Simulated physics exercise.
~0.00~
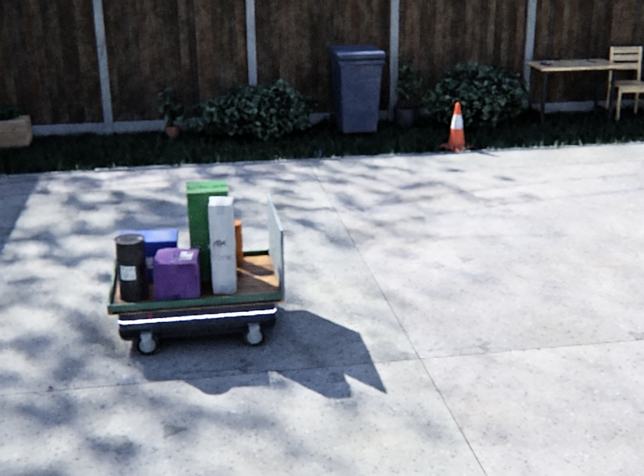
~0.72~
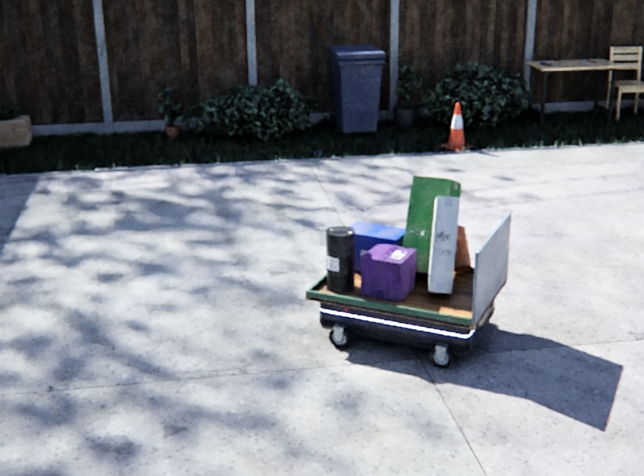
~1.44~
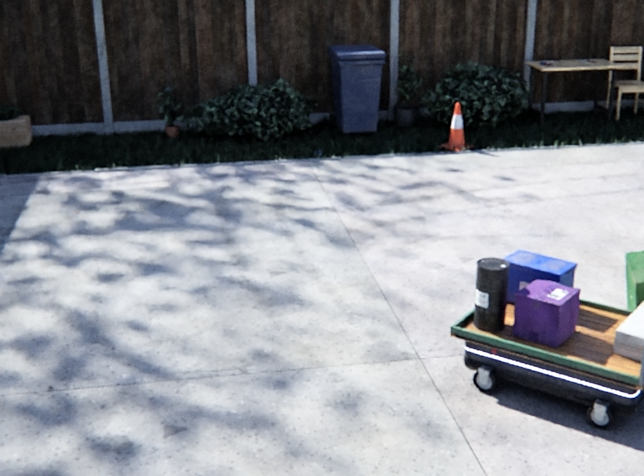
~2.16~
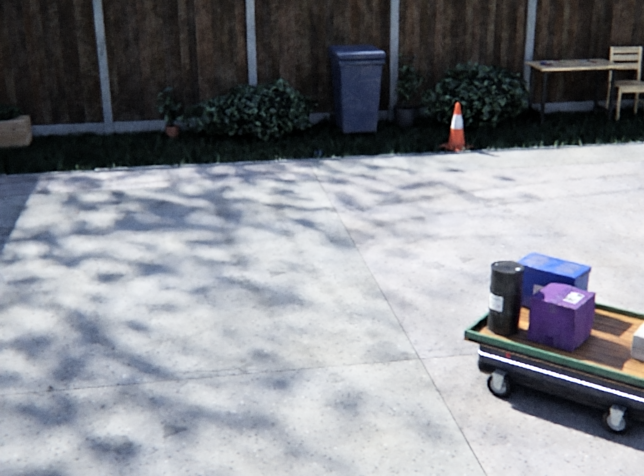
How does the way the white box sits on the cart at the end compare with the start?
At the start the white box stands upright on the cart, but by the end it is lying on its side on the deck, partly cut off at the right edge of the view.
